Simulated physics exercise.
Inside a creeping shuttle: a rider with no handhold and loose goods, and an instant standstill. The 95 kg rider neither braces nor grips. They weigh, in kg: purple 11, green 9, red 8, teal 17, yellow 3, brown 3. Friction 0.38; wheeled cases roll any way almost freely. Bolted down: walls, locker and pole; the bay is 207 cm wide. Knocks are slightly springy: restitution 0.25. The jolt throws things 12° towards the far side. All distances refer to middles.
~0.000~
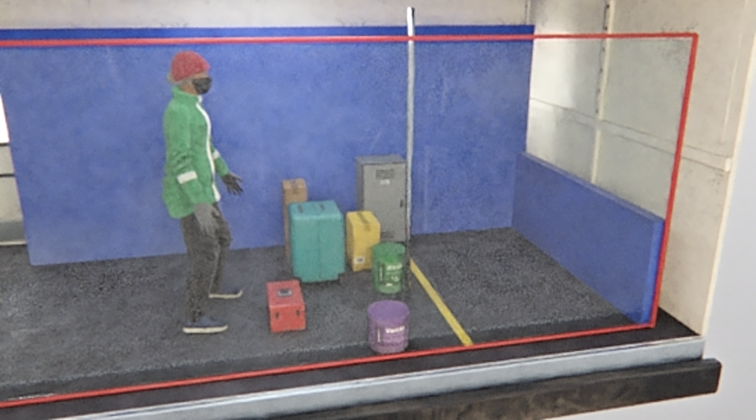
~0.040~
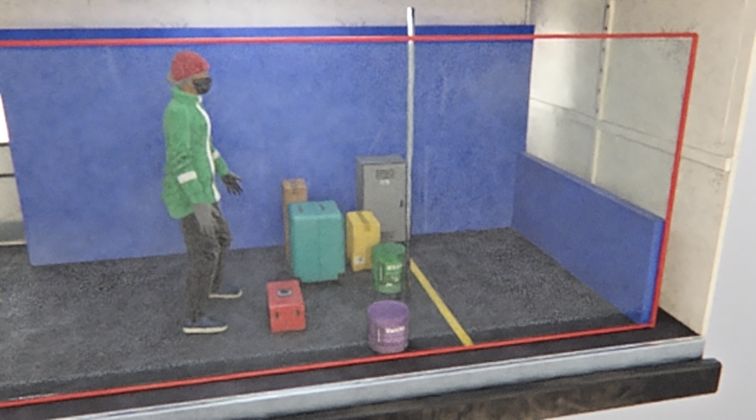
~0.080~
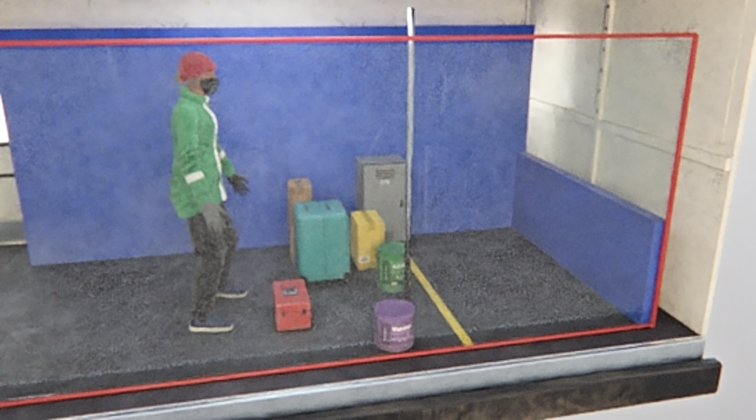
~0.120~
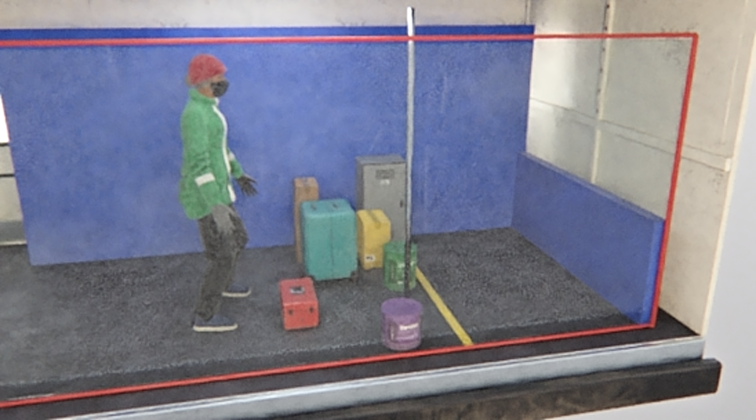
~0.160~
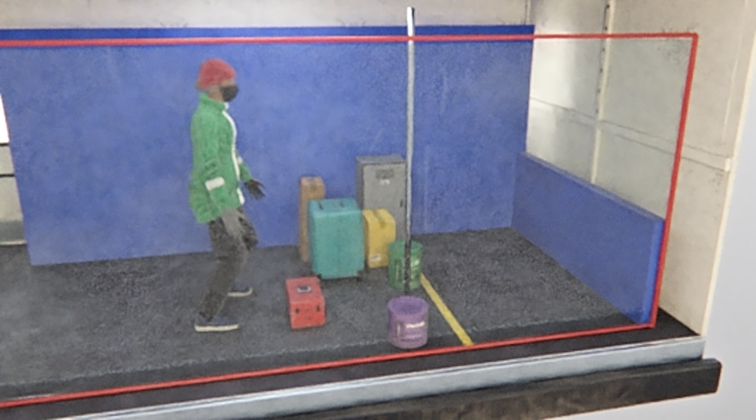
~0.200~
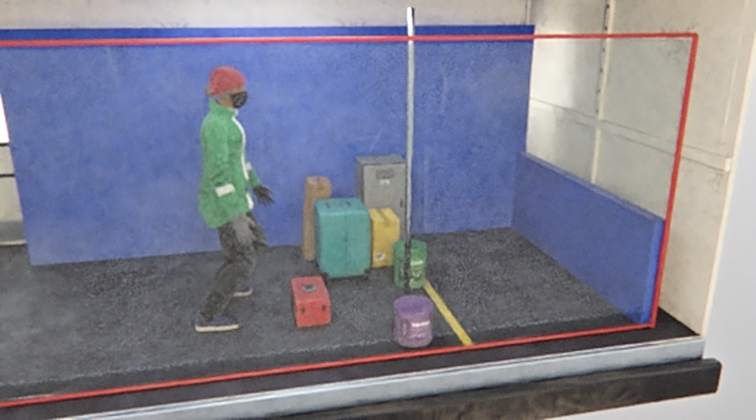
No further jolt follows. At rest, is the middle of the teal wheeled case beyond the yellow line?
The teal wheeled case crosses the yellow line.
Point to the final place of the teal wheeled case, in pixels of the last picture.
Around (455, 226).
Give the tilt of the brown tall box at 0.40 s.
Roughly 30°.
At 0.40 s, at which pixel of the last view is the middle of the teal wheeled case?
Near (372, 235).
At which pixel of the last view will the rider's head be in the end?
Near (366, 277).
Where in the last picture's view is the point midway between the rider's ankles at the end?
Near (255, 282).
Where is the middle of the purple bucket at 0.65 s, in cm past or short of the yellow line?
Some 20 cm short of it.
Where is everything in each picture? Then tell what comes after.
In the first frame, teal wheeled case (316, 244), green bucket (389, 268), yellow line (464, 338).
In the second frame, teal wheeled case (316, 244), green bucket (389, 268).
In the third frame, teal wheeled case (321, 243), green bucket (394, 267).
In the fourth frame, teal wheeled case (328, 242), green bucket (400, 266).
In the fifth frame, teal wheeled case (335, 241), green bucket (405, 265).
In the sixth frame, teal wheeled case (342, 240), green bucket (409, 264), yellow line (464, 338). Everything loose set off at about 1.5 m/s.
After 0.40 s the teal wheeled case is 34 cm short of the yellow line, tilted 0°, near (372, 235) in the last picture's view; the green bucket 1 cm short of the yellow line, tilted 0°.
After 0.65 s the teal wheeled case is 9 cm short of the yellow line, tilted 0°, near (400, 231) in the last picture's view; the green bucket 0 cm short of the yellow line, tilted 0°.
After 1.05 s the teal wheeled case is 19 cm past the yellow line, tilted 0°, near (432, 227) in the last picture's view.
When all is still (3.2 s), purple bucket stops short of the yellow line; red toolbox stops short of the yellow line; teal wheeled case crosses the yellow line; yellow carton crosses the yellow line; brown tall box stops short of the yellow line; rider's hips stop short of the yellow line; rider's head stops short of the yellow line.
